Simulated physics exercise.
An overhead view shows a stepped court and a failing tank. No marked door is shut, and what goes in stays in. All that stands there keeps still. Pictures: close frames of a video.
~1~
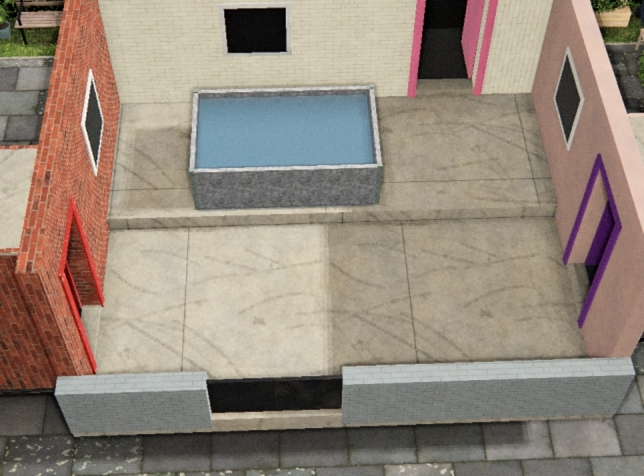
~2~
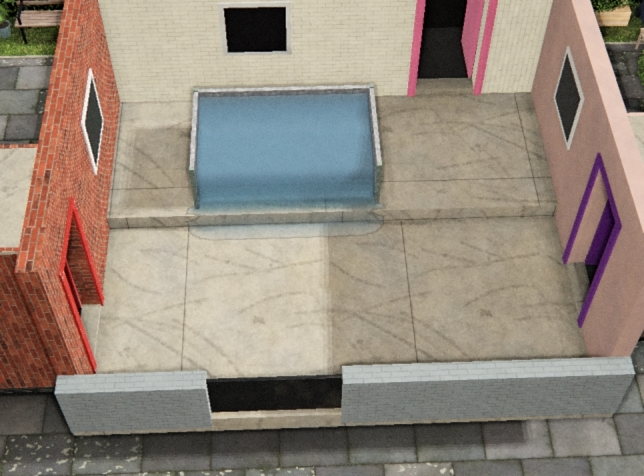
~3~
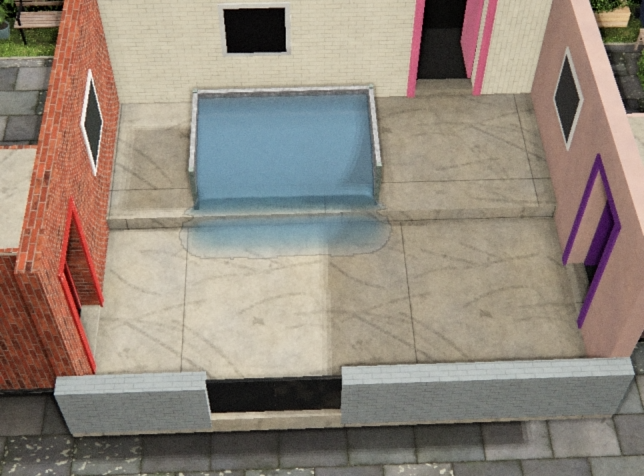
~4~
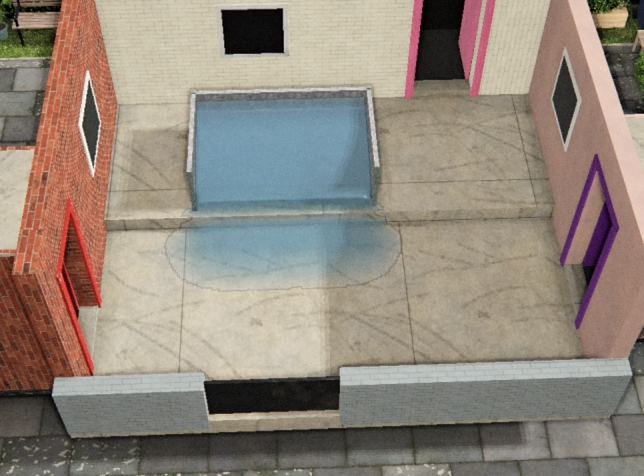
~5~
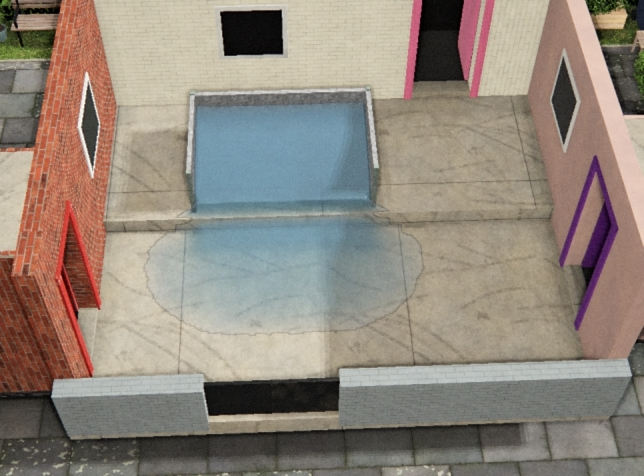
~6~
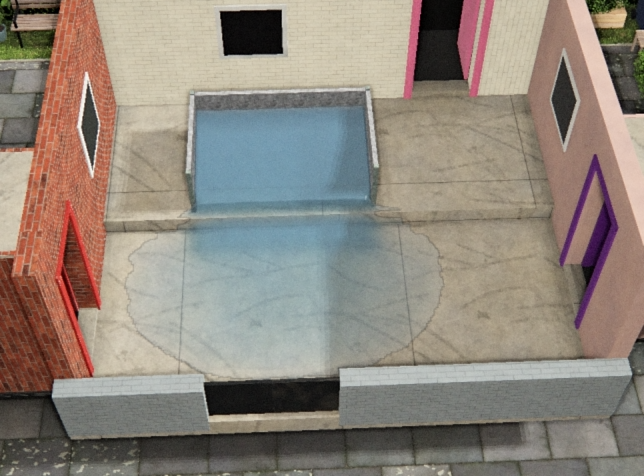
The clip shows a raised tank of blue water in a stepped, walled court; its front side disappears, and water pours onto the lower floor, spreading forward and sideways in a widening rounded sheet toward the low front wall.
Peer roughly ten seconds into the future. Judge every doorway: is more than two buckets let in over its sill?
The purple door breaks the limit; the red door breaks the limit; the pink door respects the limit.
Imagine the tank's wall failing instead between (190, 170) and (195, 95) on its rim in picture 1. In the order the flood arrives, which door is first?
First comes the red one.
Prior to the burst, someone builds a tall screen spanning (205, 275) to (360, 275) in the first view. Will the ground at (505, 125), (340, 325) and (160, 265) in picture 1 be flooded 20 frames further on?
Outcome per location, in sequence: Unsoaked, soaking, soaking.
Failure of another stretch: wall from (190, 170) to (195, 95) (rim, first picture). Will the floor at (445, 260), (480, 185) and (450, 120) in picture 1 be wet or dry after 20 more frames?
Point one not reached; point two not reached; point three reached.
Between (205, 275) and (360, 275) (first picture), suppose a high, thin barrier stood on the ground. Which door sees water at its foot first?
That's the red one.
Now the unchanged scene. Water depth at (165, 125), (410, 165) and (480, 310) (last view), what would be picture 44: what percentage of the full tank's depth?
In order: About 0, 0 and 25 in a hundred.
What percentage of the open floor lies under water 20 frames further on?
I reckon around 60 %.
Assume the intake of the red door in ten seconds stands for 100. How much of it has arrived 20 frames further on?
My estimate is close to 40 per cent.
A moment on, water covers 50 % of the floor; the purple door not reached, the red door wet at the sill, nothing in, the pink door not reached.
Next, water covers 50 % of the floor; the purple door not reached, the red door under two buckets in, the pink door not reached.
Then, water covers 60 % of the floor; the purple door over two buckets in, the red door far over two buckets in, the pink door not reached.
Later, water covers 65 % of the floor; the purple door far over two buckets in, the red door far over two buckets in, the pink door not reached.
In the end, water covers 65 % of the floor; the purple door far over two buckets in, the red door far over two buckets in, the pink door not reached.
